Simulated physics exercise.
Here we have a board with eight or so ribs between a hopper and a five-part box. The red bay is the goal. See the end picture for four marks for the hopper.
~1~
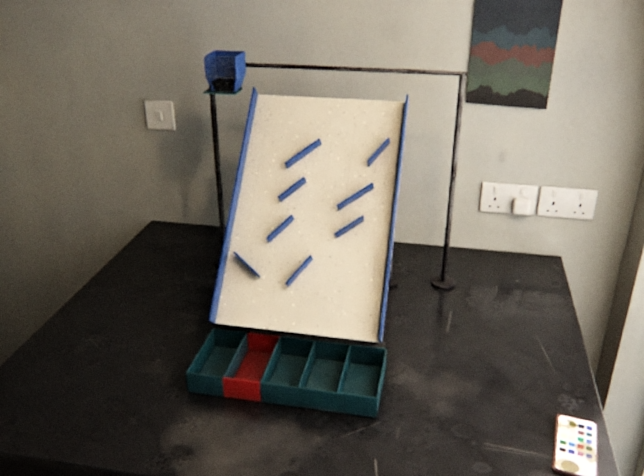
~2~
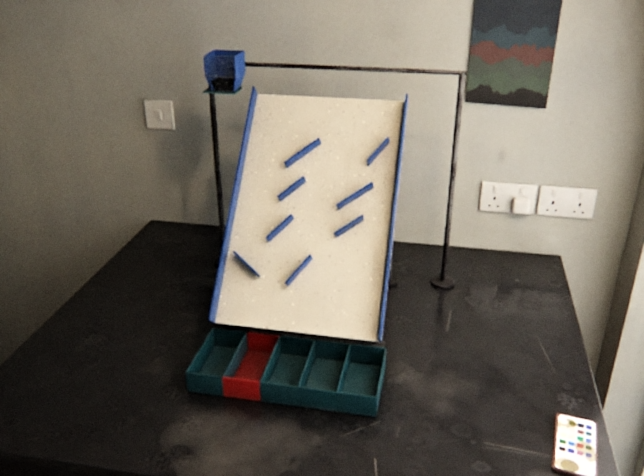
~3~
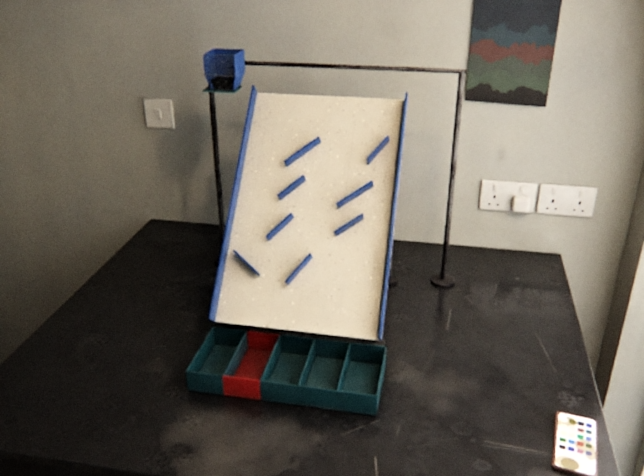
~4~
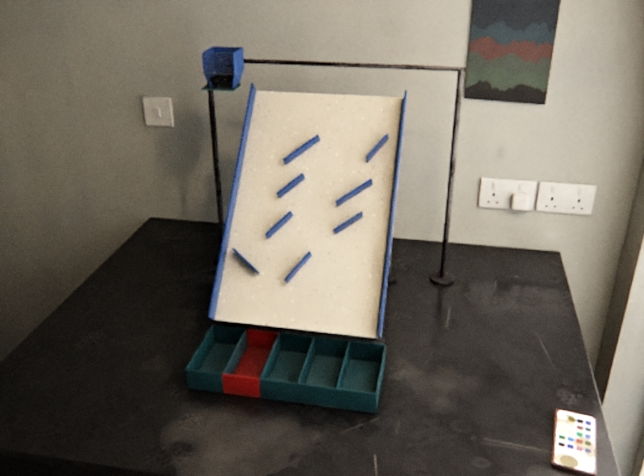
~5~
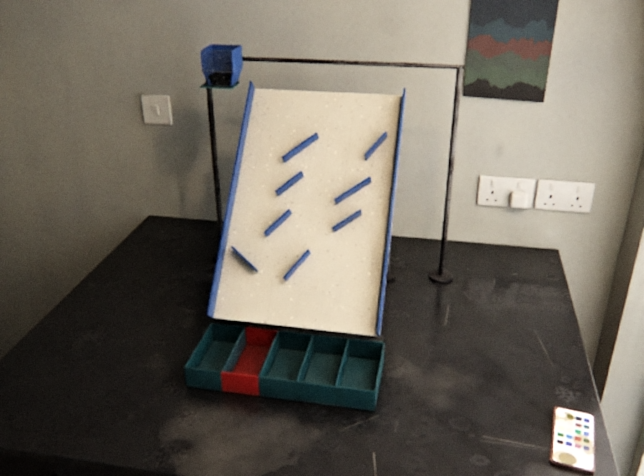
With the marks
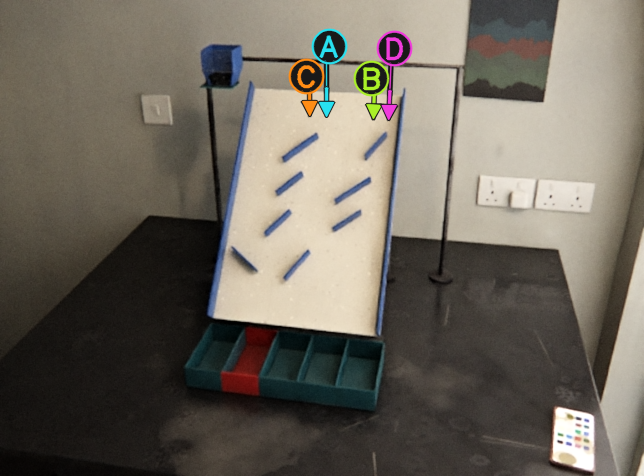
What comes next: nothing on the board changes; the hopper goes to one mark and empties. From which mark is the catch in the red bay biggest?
B beats the others.
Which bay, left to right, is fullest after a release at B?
The second.
On the marked copy, mark A meets the board at (326, 111); mark B meets the board at (373, 113); mark C meets the board at (309, 110); mark D meets the board at (388, 114).
With A, close to a quarter in the red bay, close to two thirds in other bays.
With B, close to two thirds in the red bay, close to a third in other bays.
With C, close to a quarter in the red bay, close to two thirds in other bays, a small share held on the board.
With D, close to a third in the red bay, close to half in other bays, a small share outside the box.
